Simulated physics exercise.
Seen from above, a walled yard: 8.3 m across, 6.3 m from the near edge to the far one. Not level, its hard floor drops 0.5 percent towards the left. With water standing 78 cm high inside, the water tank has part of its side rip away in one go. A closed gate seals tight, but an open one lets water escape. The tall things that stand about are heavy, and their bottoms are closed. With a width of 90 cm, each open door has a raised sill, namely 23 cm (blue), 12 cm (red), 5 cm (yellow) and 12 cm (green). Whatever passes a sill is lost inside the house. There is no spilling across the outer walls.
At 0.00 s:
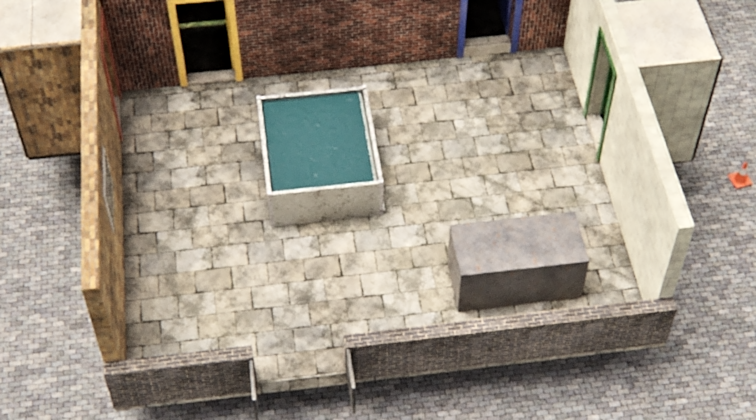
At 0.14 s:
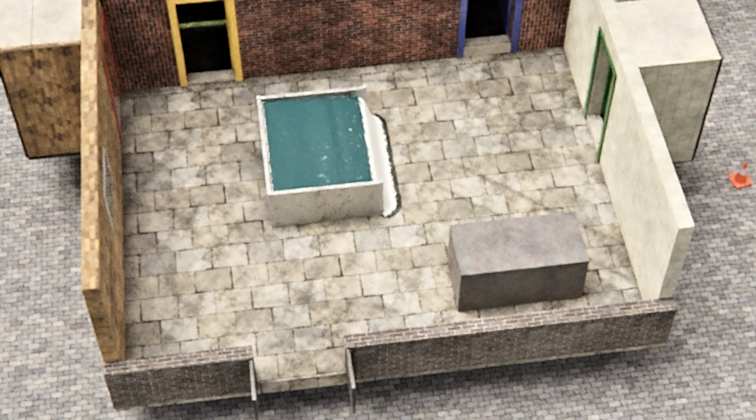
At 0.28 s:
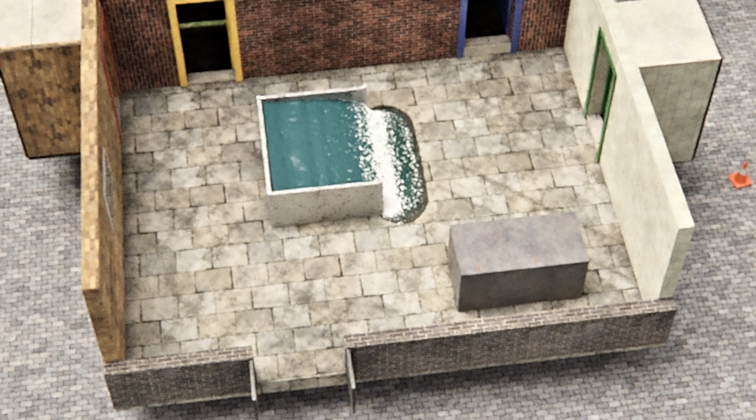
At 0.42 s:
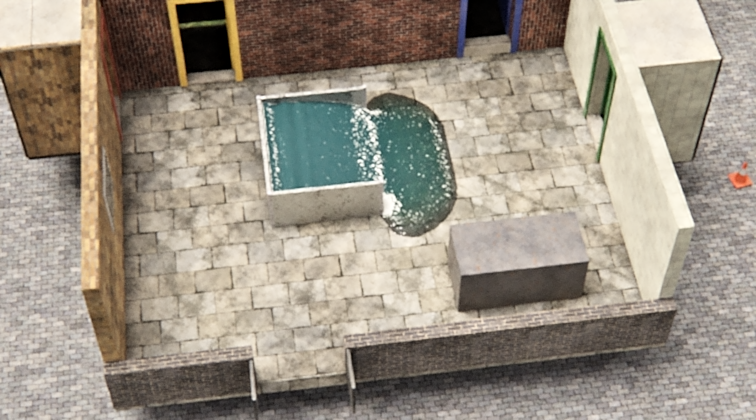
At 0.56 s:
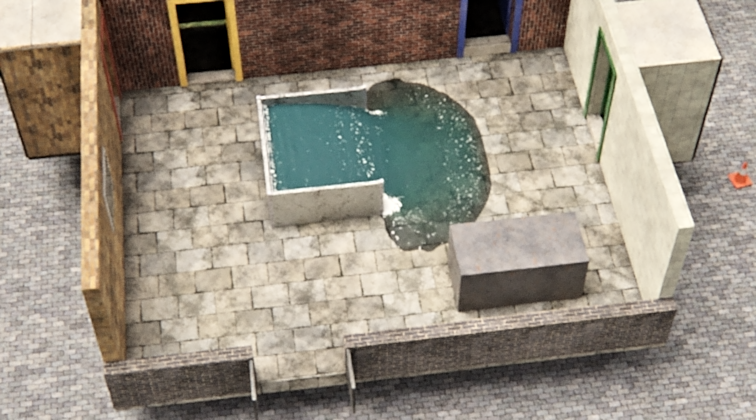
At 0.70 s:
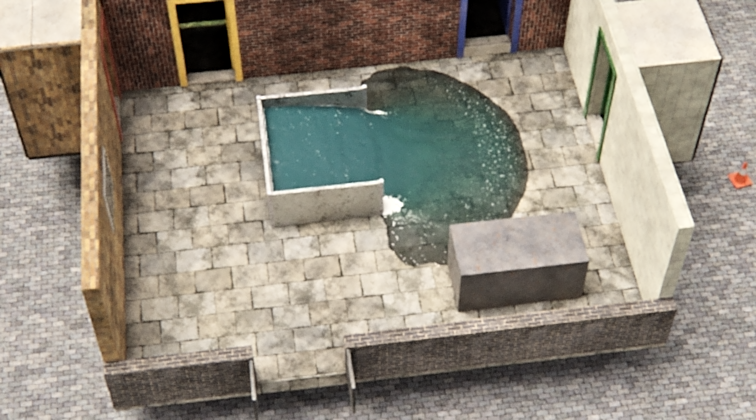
Teal water sits still in a square tank in a walled, stone-paved yard until the tank's right side gives way and the water pours out in a white, foaming strip. It fans across the paving in a widening rounded pool, spreading right and reaching the grey block near the front wall.
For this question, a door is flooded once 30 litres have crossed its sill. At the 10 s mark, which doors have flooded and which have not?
The blue door has not; the red door has not; the yellow door has not; the green door has flooded.
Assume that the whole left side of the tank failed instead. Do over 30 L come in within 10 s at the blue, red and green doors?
The blue door comes out less than that, the red door more than that and the green door less than that.
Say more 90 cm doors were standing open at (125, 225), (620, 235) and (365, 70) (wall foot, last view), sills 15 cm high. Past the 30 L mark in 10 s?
Result in order - not enough, more than that, not enough.
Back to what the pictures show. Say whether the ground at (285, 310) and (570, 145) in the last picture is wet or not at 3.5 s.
Untouched, soaked.
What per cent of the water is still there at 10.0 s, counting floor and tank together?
I'd put it at some 88 percent still there.
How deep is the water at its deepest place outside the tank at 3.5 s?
Max around 28 cm.
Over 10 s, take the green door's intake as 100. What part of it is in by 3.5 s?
Around 90 percent.
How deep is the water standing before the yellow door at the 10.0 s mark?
I'd put it near 3.0 cm.
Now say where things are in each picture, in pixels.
The first frame shows the water tank at (319, 142) is whole and still, 78 cm deep.
In the second frame, the front is at a hidden place, 1.2 m from the gap at (371, 154); 0.6 m2 of floor is under water; 78 cm left at the back of the water tank.
In the third frame, the front is at (387, 110), 1.4 m from the gap at (371, 157); 1.8 m2 of floor is under water; 77 cm left at the back of the water tank.
In the fourth frame, the front is at (412, 102), 1.7 m from the gap at (371, 158); 3.5 m2 of floor is under water; 70 cm left at the back of the water tank.
In the fifth frame, water pours out at (371, 159) and has run 2.1 m, to (430, 90); typically 9 cm deep outside, 66 cm at the water tank's back.
In the sixth frame, the front is at (512, 127), 2.7 m from the gap at (371, 159); 8.6 m2 of floor is under water; 65 cm left at the back of the water tank.
After 1.4 s water covers 35 % of the floor and is deepest (30 cm) near (599, 169); blue door 10 cm at the sill, 0 L in, red door not reached, yellow door not reached, green door 22 cm at the sill, 39 L in.
After 2.2 s water covers 40 % of the floor and is deepest (44 cm) near (565, 60); blue door 15 cm at the sill, 0 L in, red door not reached, yellow door not reached, green door 34 cm at the sill, 160 L in.
After 3.5 s water covers 45 % of the floor and is deepest (28 cm) near (644, 314); blue door 20 cm at the sill, 1 L in, red door not reached, yellow door not reached, green door 24 cm at the sill, 267 L in.
After 6.0 s water covers 65 % of the floor and is deepest (18 cm) near (644, 314); blue door 9 cm at the sill, 2 L in, red door not reached, yellow door not reached, green door 9 cm at the sill, 300 L in.
After 10.0 s water covers 90 % of the floor and is deepest (12 cm) near (175, 380); blue door 5 cm at the sill, 2 L in, red door 9 cm at the sill, 0 L in, yellow door 3 cm at the sill, 0 L in, green door 6 cm at the sill, 300 L in.
